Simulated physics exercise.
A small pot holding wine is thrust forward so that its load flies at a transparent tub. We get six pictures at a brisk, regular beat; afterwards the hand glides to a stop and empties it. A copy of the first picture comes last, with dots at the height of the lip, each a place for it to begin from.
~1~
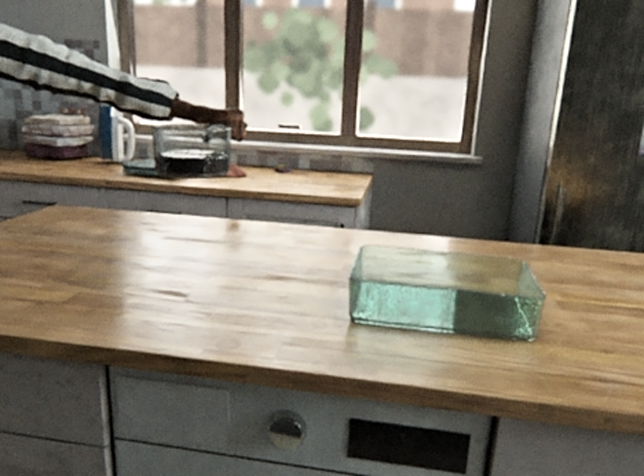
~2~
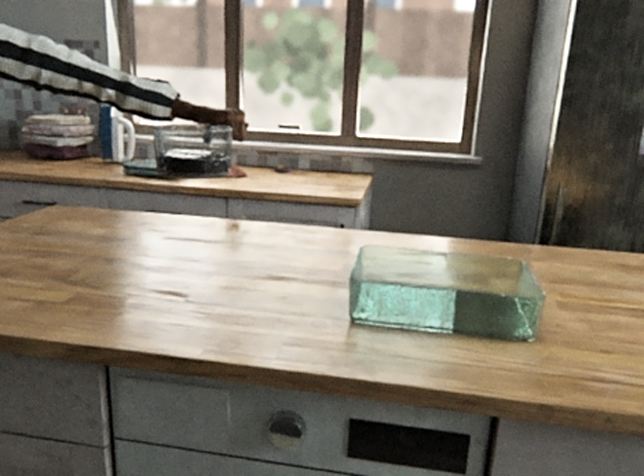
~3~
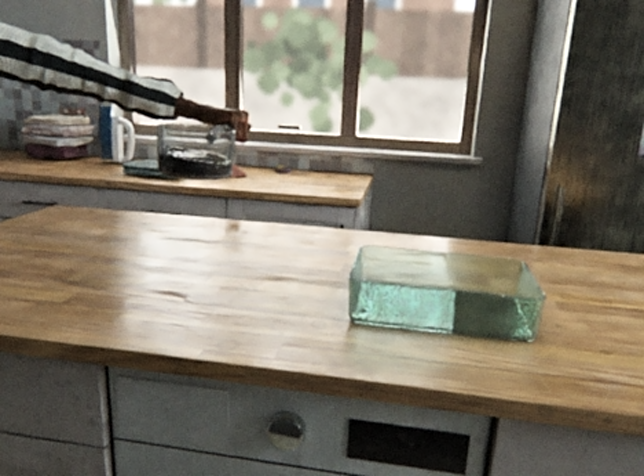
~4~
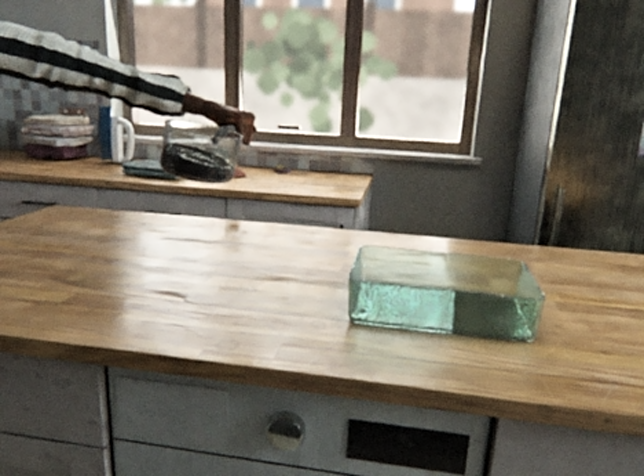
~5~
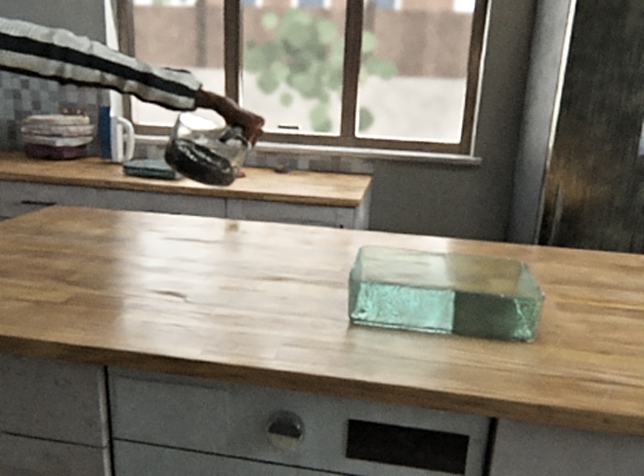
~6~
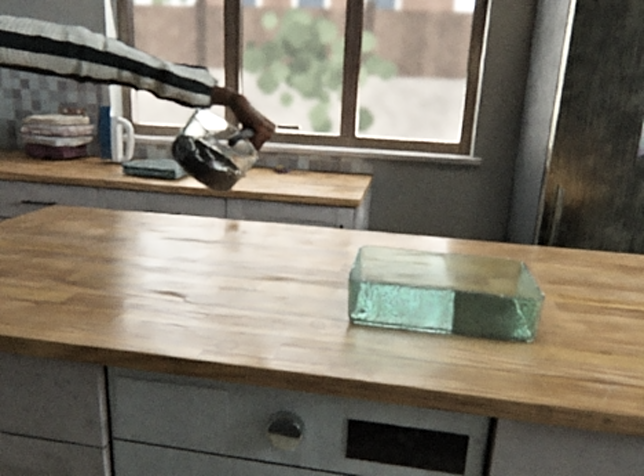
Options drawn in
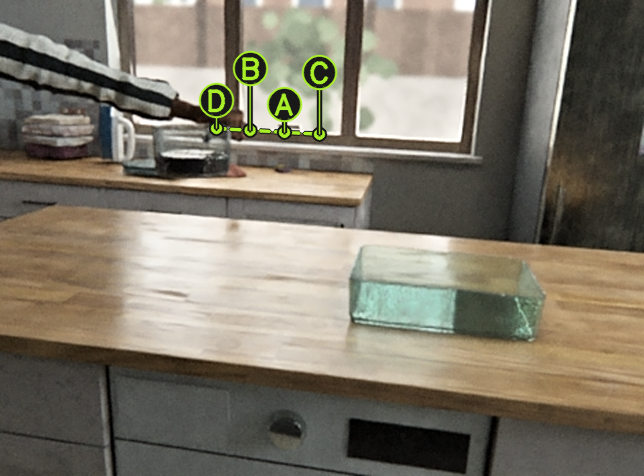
In a kitchen, a striped-sleeved arm lifting a small glass pot of dark liquid off the back counter and tilting it rightward.
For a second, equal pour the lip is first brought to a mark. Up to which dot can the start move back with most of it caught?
Use dot B.
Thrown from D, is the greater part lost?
Yes, that goes wrong.
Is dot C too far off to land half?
No.
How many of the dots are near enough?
Three of the four.
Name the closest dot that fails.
That is dot D.
On the marked copy, A at (284, 132); B at (250, 130); C at (319, 134); D at (216, 128).
With A, about 76 % lands in the tub, 1 % falls short and 23 % goes beside or beyond.
With B, about 74 % lands in the tub, 12 % falls short and 14 % goes beside or beyond.
With C, about 70 % lands in the tub, 1 % falls short and 28 % goes beside or beyond.
With D, about 4 % lands in the tub, 93 % falls short and 3 % goes beside or beyond.
